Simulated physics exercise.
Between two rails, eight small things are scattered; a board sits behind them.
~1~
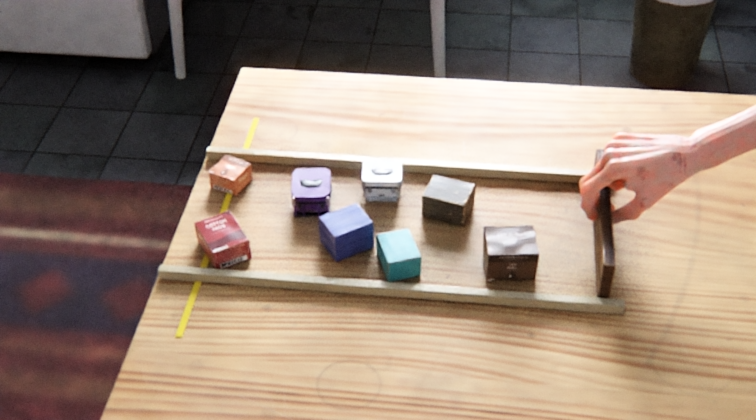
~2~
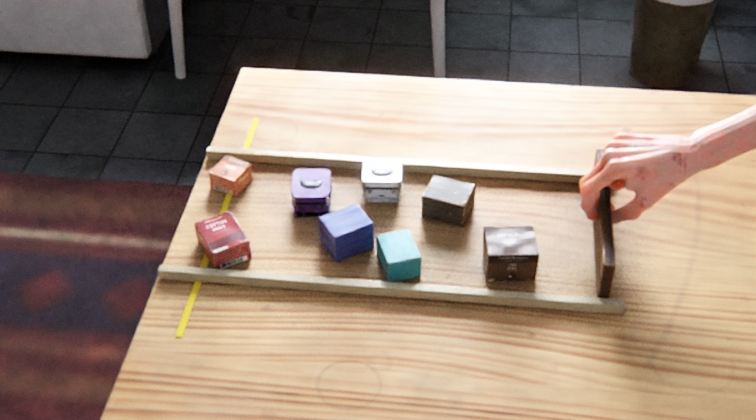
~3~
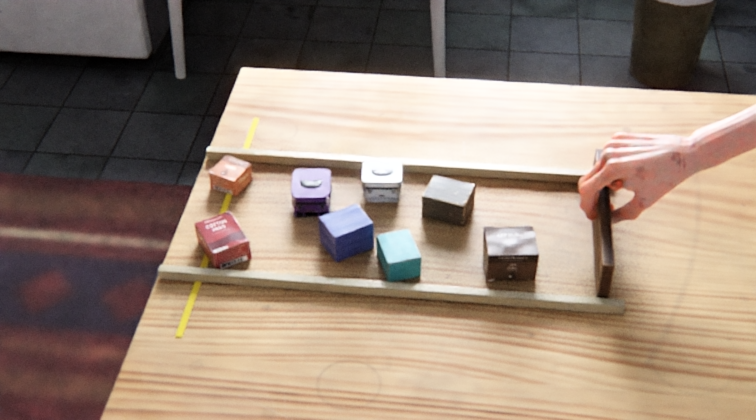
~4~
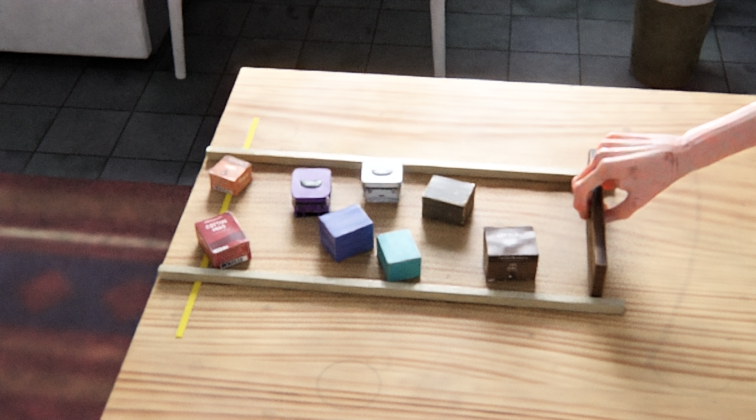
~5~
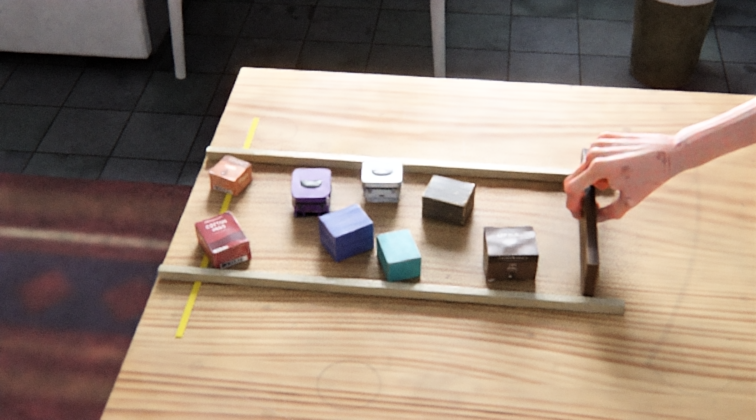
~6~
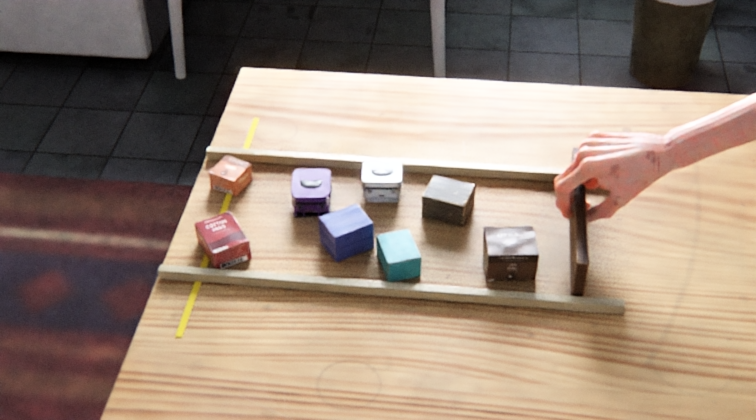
In this clip, eight small boxes and blocks sit scattered between two rails on a wooden table, near a yellow line, while a hand at the right slides a dark upright board slightly leftward, and the objects stay still.
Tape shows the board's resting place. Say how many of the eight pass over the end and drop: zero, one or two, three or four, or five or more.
More than four go.
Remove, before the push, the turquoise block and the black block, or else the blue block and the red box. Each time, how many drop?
Result, first then second: 3, 3.
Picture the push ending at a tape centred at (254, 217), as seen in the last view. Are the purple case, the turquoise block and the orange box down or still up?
Okay, the purple case sits tight, the turquoise block sits tight, and the orange box plunges.
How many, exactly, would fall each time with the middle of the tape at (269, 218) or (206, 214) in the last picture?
First try 2, second try 5.
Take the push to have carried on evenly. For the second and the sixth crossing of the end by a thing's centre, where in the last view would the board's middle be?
Near (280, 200) first, near (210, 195) second.
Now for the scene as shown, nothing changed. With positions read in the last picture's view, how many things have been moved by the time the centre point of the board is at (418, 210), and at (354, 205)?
The number moved is 5 and then 6.
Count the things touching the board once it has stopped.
Contact count: 3.
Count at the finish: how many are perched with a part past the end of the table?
As for overhanging, the count is 2.
Soon after, none off yet; orange box at rest near (231, 176); red box at rest near (223, 241); purple case at rest near (312, 193).
At rest, the number that fall off is five or more; fallen, turquoise block, blue block, purple case, red box and orange box.
